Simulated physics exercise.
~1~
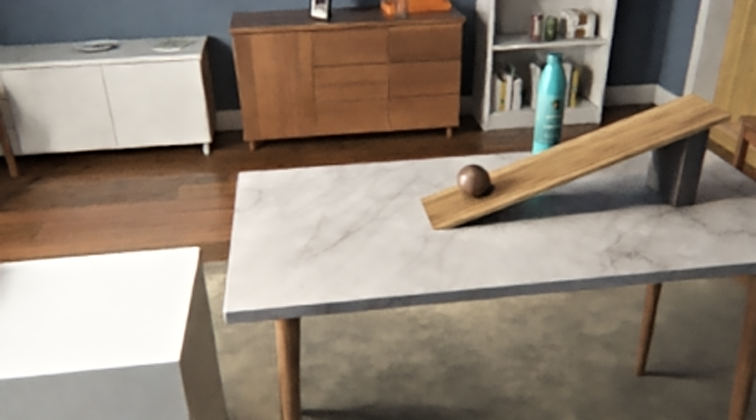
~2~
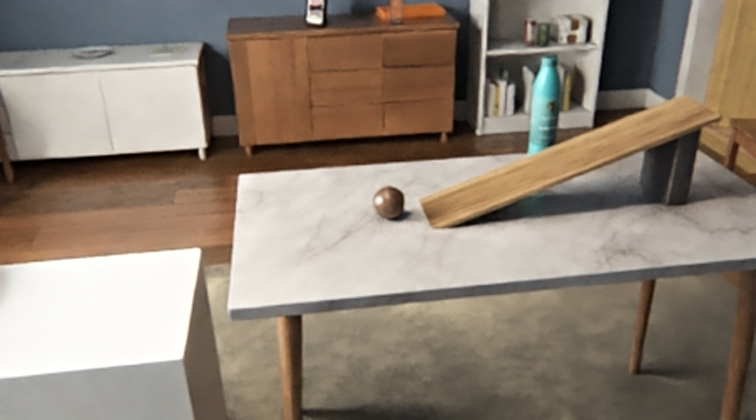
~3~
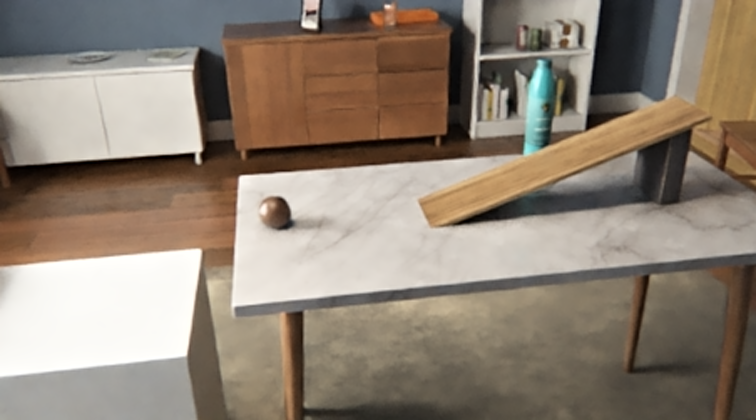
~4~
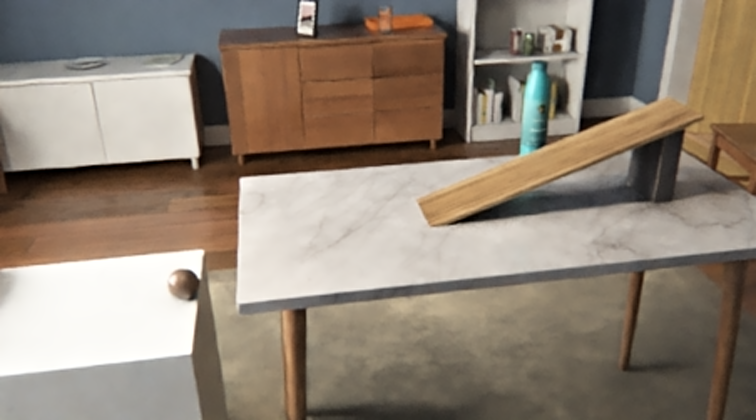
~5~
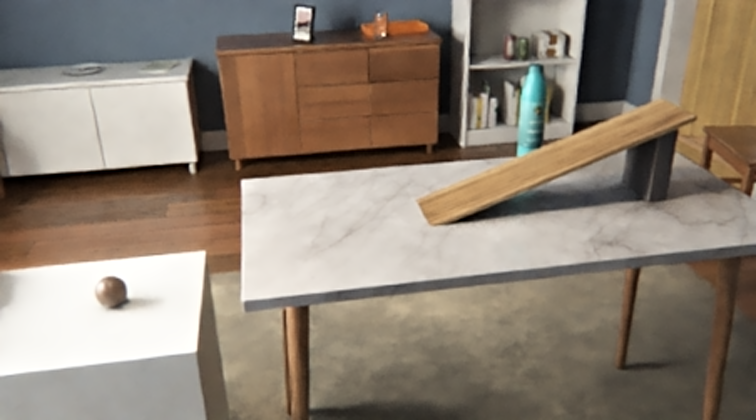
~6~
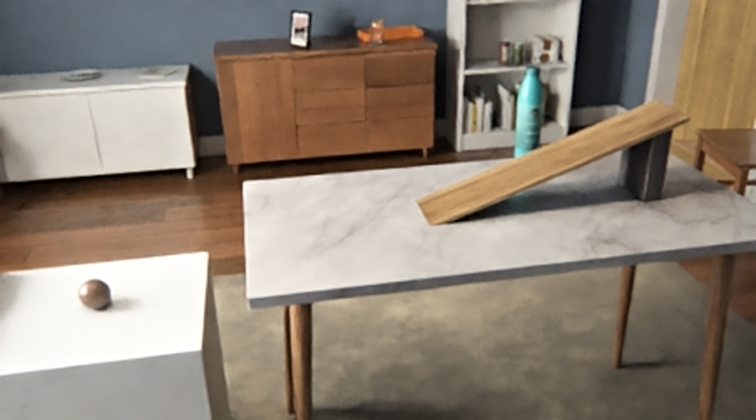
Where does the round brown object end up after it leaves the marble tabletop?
It makes it across the gap and ends up on top of the lower white surface at the left.
